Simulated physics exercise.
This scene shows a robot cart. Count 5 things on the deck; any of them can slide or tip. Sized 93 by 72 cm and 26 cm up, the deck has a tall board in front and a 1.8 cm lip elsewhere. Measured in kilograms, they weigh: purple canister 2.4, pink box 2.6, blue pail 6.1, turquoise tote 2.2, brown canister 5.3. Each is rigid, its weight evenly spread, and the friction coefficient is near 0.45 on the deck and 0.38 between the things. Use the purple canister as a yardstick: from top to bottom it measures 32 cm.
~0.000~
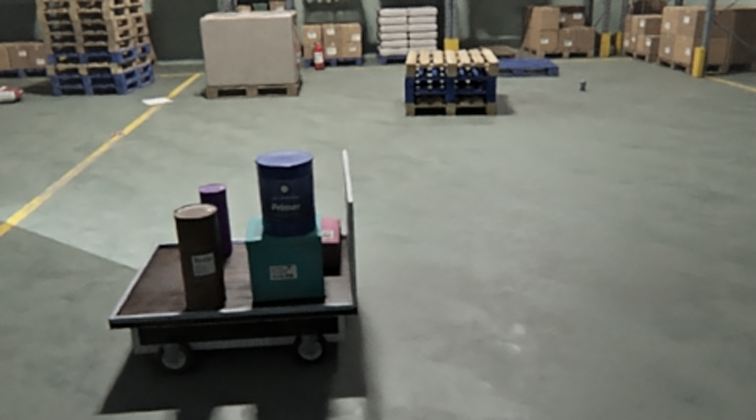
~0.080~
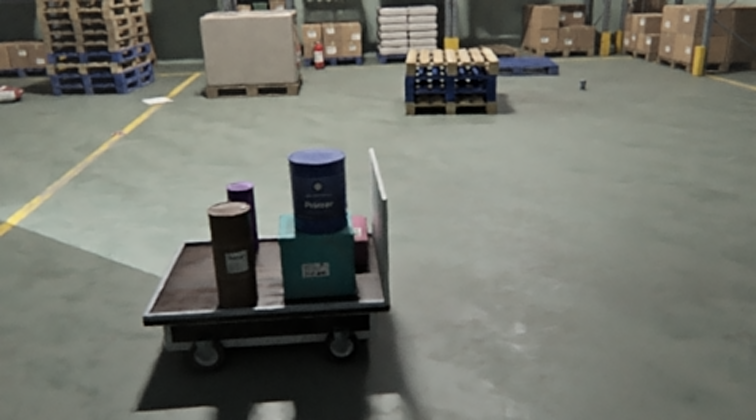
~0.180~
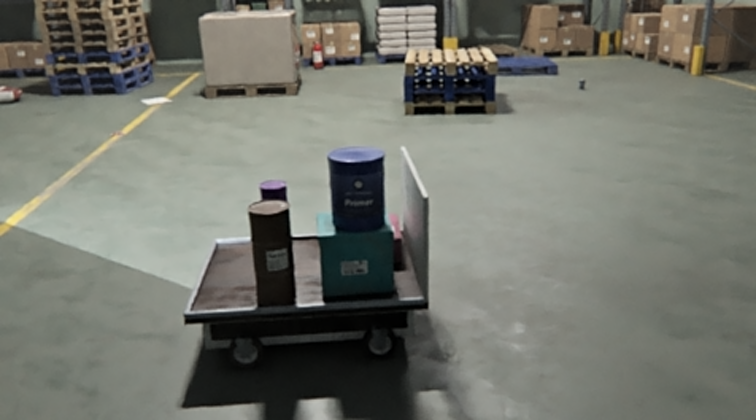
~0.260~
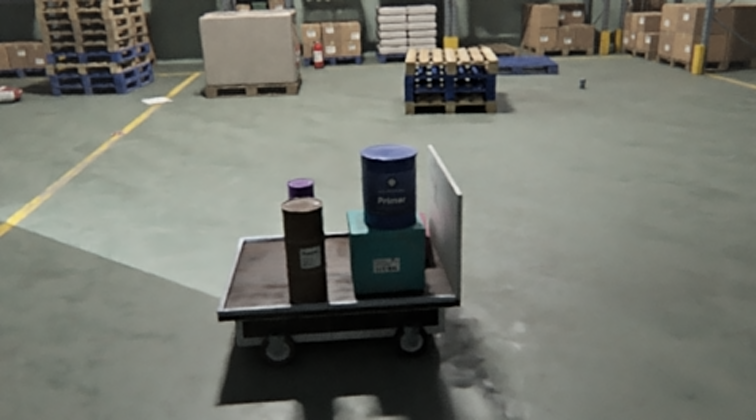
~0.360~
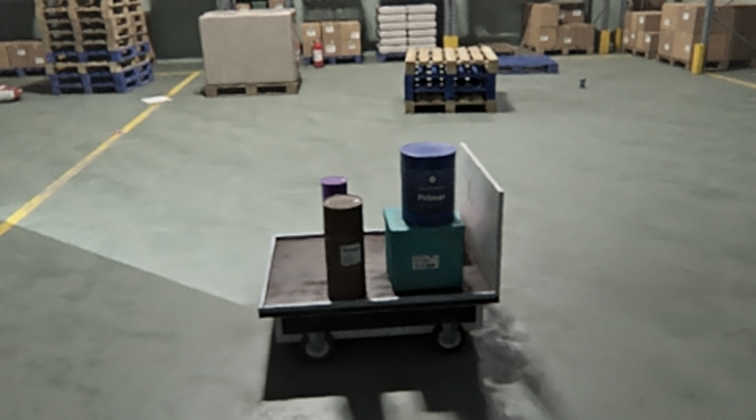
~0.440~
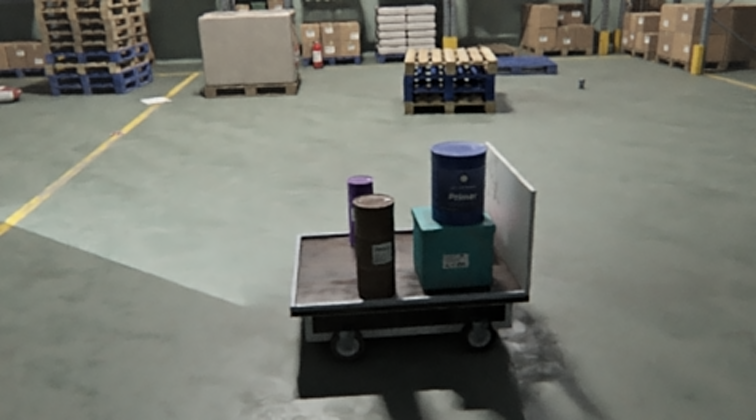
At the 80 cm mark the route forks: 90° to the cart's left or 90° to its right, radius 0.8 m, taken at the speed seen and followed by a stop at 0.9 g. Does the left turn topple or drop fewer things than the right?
No, the right turn does.
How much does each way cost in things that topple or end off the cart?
The left turn costs 4 and the right turn costs 2.
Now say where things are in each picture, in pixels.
In the first frame, 0 cm covered; purple canister (216, 219).
In the second frame, 13 cm covered; brown canister (234, 255); blue pail (319, 191).
In the third frame, 29 cm covered; turquoise tote (355, 252); brown canister (273, 253).
In the fourth frame, 42 cm covered; blue pail (389, 186); turquoise tote (386, 250).
In the fifth frame, 58 cm covered; brown canister (345, 247); blue pail (428, 184).
In the sixth frame, 70 cm covered.
Turning left. Around 0.84 s, 134 cm covered, turned 28°; pink box shifted 10 cm near (546, 208); blue pail at 8° to upright; turquoise tote at 8° to upright.
Around 1.44 s, 230 cm covered, turned 90°; pink box shifted 10 cm near (479, 157).
Around 1.84 s, 250 cm covered, turned 90°, stopped; purple canister at 63° to upright near (450, 150); pink box shifted 10 cm near (472, 149).
Finally (3.1 s), off the cart, blue pail, turquoise tote and brown canister; on their side or leaning hard on the deck, purple canister; the last one still in place (within 10 cm). In the last view, purple canister near (444, 155), pink box near (472, 149).
Turning right instead, purple canister and blue pail tipped over or off the cart, 2 of 5 in all.
